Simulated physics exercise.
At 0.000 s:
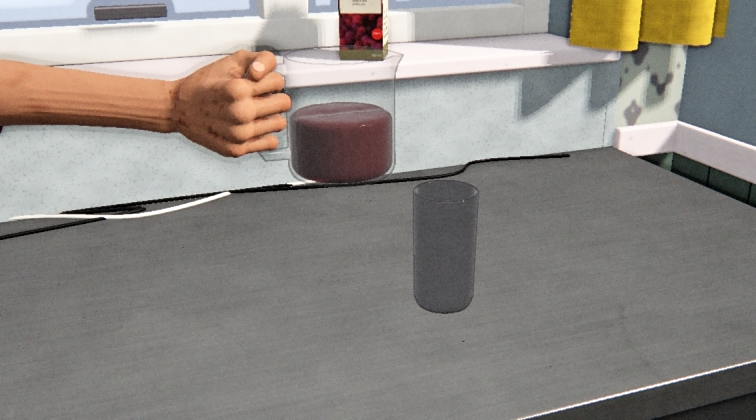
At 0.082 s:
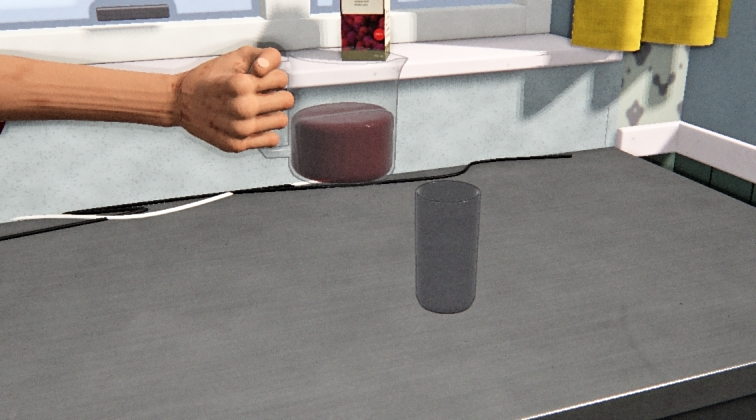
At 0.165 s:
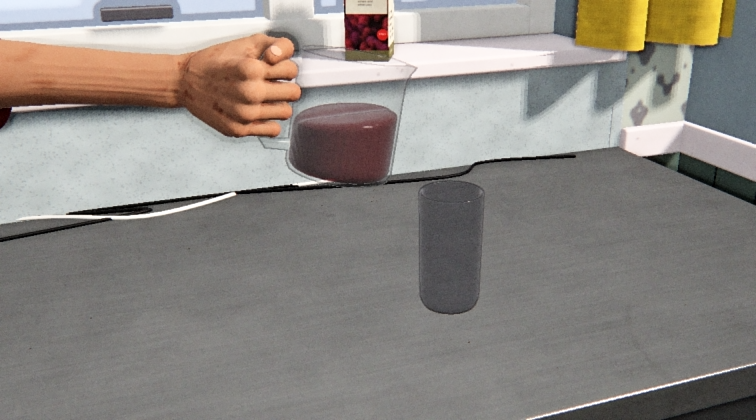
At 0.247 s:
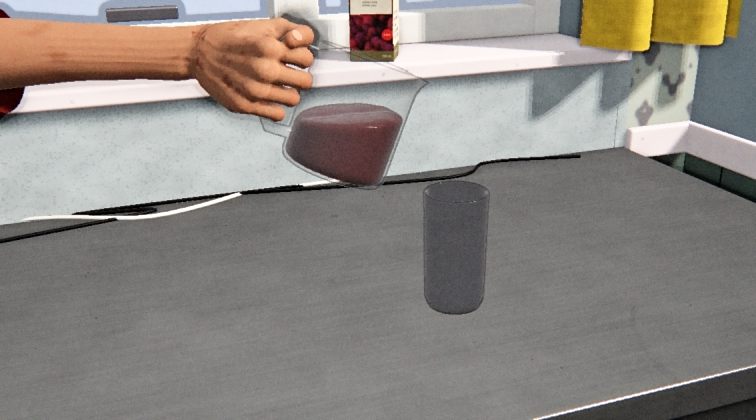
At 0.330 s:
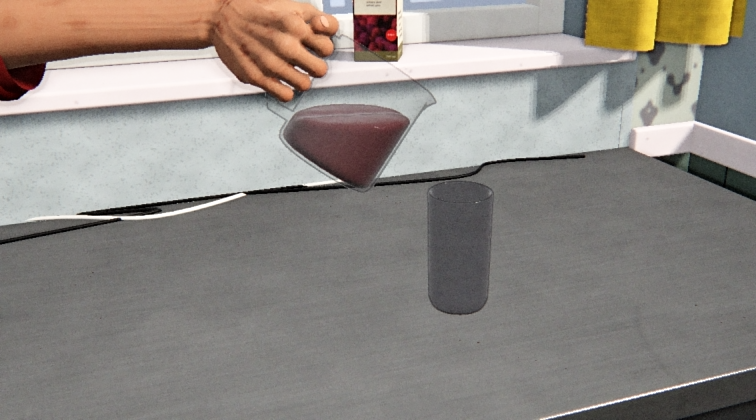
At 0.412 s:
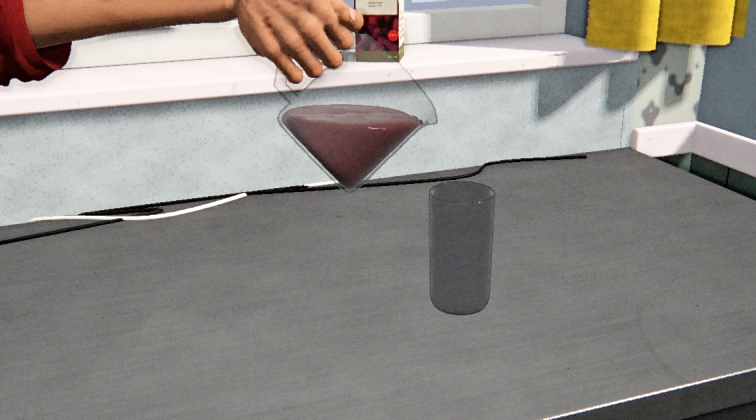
A clear jug of dark red liquid, held in a hand above a dark counter, tilted steadily to the right beside an empty slim glass, while the liquid inside shifted and its surface stayed nearly level.
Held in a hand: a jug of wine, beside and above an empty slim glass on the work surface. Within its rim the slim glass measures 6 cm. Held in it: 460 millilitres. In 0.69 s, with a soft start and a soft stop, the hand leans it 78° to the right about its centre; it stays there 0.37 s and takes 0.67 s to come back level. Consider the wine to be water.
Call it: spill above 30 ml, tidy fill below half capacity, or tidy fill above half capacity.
Tidy, above half.
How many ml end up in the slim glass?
Close to 310 ml in total.
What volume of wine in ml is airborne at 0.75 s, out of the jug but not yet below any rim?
About 70 ml.
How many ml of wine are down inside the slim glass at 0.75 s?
I'd put it around 100 ml.
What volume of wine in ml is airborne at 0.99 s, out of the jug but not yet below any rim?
Liquid in flight: Around 30 ml.
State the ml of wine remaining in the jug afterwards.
Roughly 150 ml.
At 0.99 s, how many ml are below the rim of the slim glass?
Estimate: Close to 240 ml.
Then, 0.75 s in, the tilt is 78° and the slim glass has 100 ml, the jug 300 ml, and 0 ml is on the work surface.
Then, 0.99 s in, the tilt is 78° and the slim glass has 240 ml, the jug 190 ml, and 0 ml is on the work surface.
Then, 1.25 s in, the tilt is 64° and the slim glass has 305 ml, the jug 150 ml, and 5 ml is on the work surface.
Then, 1.53 s in, the tilt is 16° and the slim glass has 315 ml, the jug 145 ml, and 5 ml is on the work surface.
Finally, the slim glass has 315 ml, the jug 145 ml, and 5 ml is on the work surface.
